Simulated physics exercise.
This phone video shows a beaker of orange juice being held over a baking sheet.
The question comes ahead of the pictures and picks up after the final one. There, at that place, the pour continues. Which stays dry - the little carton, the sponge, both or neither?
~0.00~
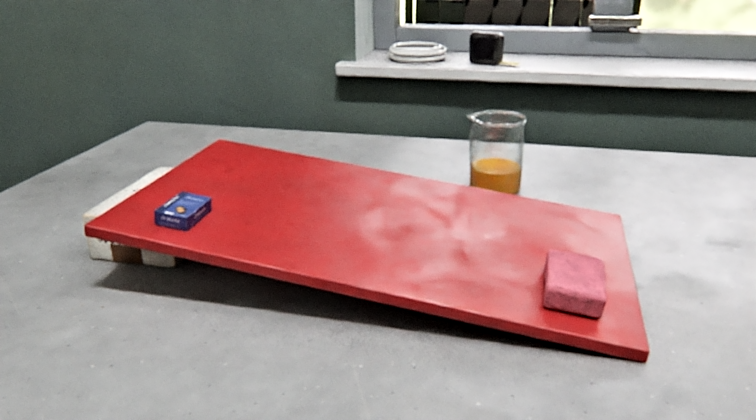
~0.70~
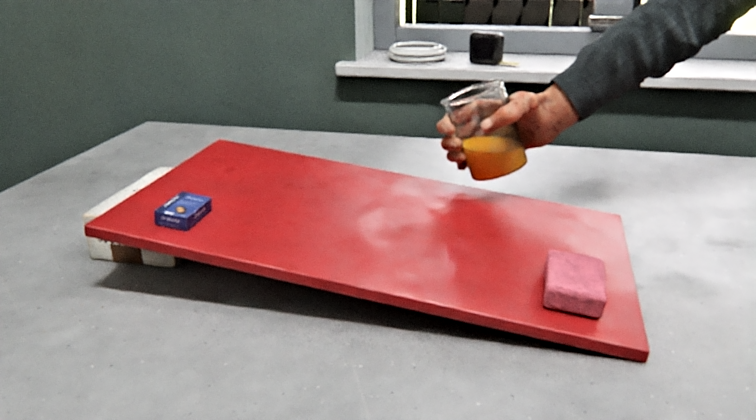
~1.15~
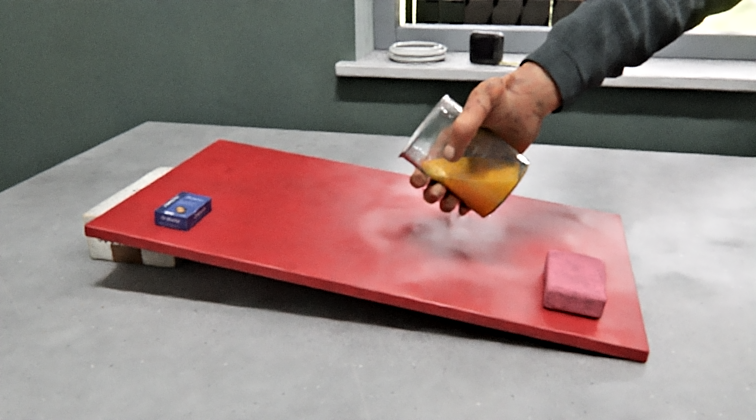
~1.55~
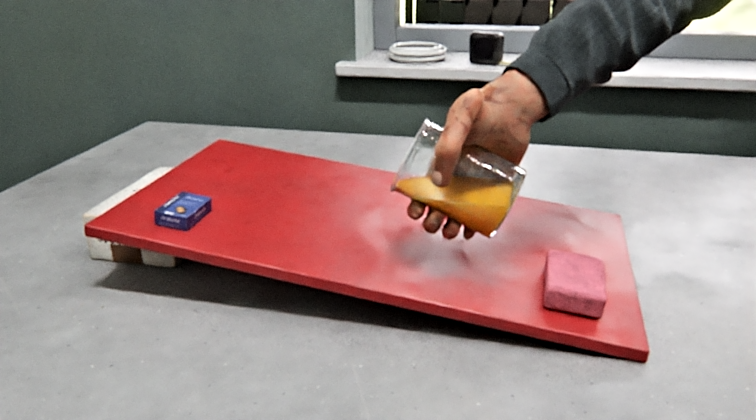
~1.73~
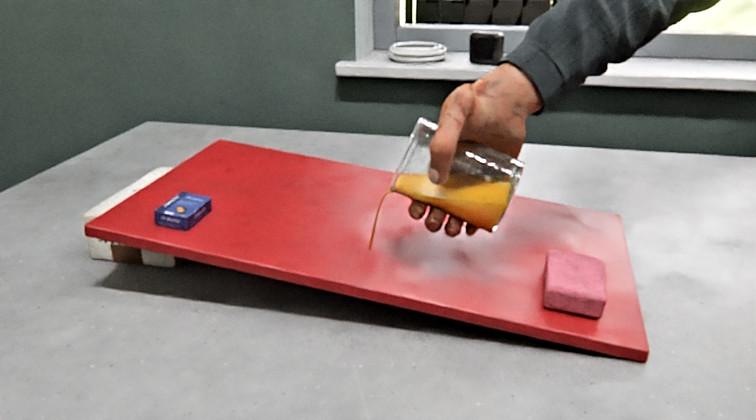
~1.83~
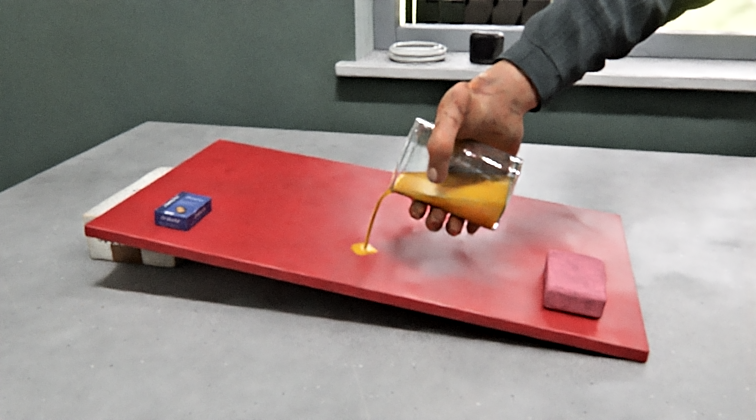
Going one by one: On the left the little carton: Stays dry; on the right the sponge: Gets wet.
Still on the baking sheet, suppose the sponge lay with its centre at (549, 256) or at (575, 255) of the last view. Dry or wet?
It gets caught at the first place and gets caught at the second.
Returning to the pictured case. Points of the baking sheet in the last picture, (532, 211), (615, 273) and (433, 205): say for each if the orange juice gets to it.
First one left alone; second one got to; third one left alone.
After 2.6 s, it runs down to the right; the little carton is dry; the sponge is dry.
After 4.3 s, it runs down to the right and off the end; the little carton is dry; the sponge is wet.
After 8.1 s, it runs down to the right and off the end; the little carton is dry; the sponge is wet.
